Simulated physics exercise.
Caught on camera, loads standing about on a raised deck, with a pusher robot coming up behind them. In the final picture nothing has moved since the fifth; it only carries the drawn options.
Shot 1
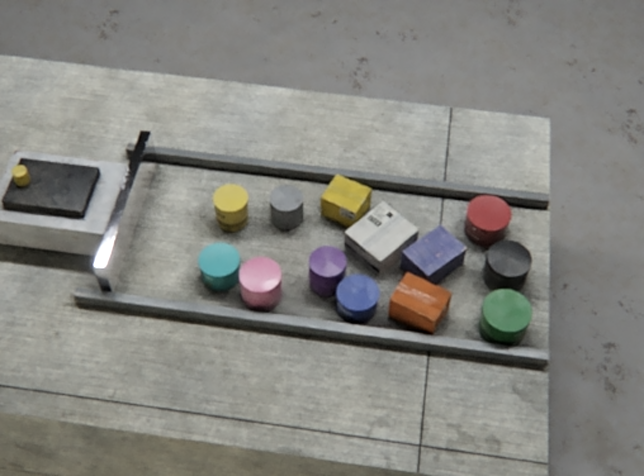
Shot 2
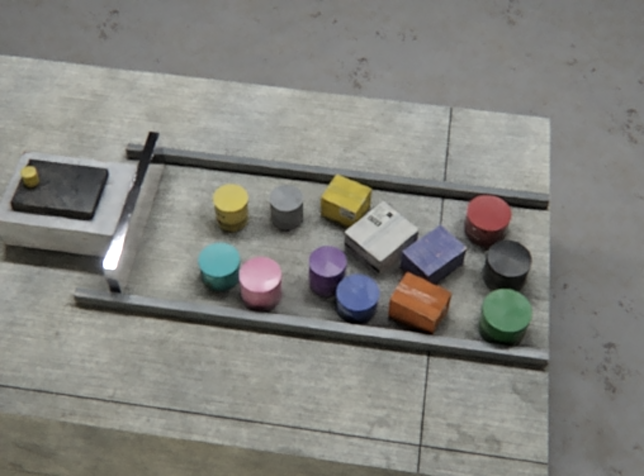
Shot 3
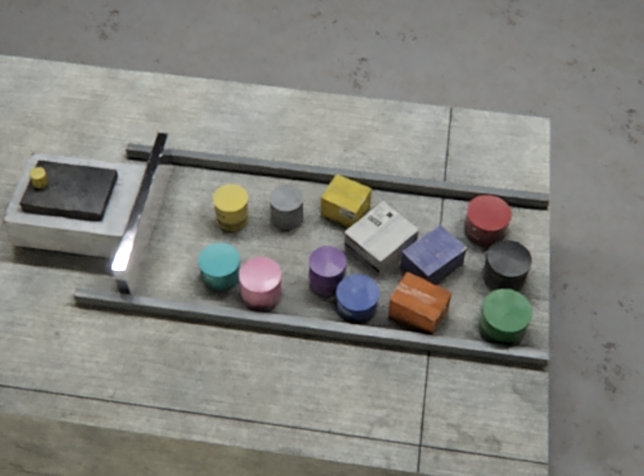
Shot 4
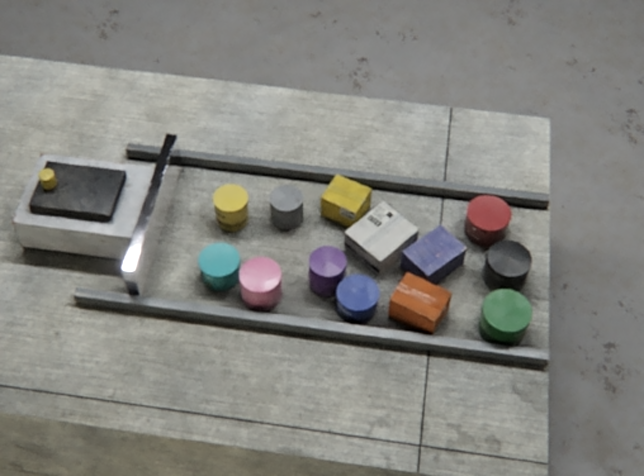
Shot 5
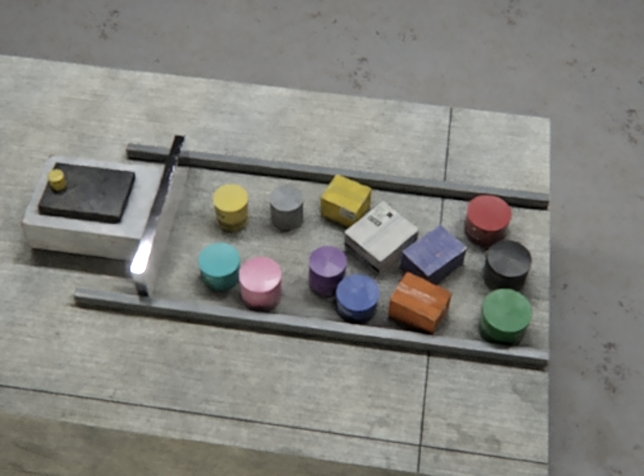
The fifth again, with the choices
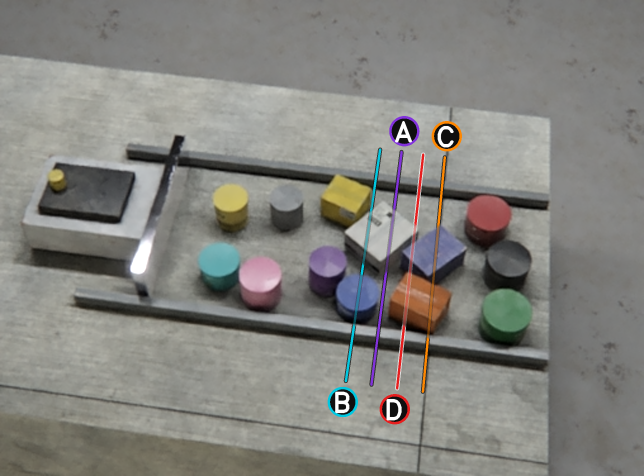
The clip opens on a raised grey deck where colourful canisters and boxes stand between two rails, with a pusher robot behind them at the left. The robot creeps slowly to the right, its long blade leading and drawing nearer the yellow and turquoise containers, while every load stays still.
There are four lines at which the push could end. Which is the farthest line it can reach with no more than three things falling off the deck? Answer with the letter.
The farthest such stop is C.
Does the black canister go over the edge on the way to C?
Yes.
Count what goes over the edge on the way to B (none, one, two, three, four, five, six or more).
By then, none.
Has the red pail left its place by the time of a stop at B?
By then, no.
On the marked copy, A at (388, 258); B at (365, 255); C at (435, 264); D at (411, 261).
With C. Early on, robot (190, 203); pink canister (296, 296); yellow parcel (353, 200).
Further on, robot (289, 216); black canister (519, 272); green pail (513, 320).
At the end, robot (365, 225); green pail over the edge; black canister over the edge; three fallen.
As for the rest, A is within the limit but short; B is within the limit but short; D is within the limit but short.
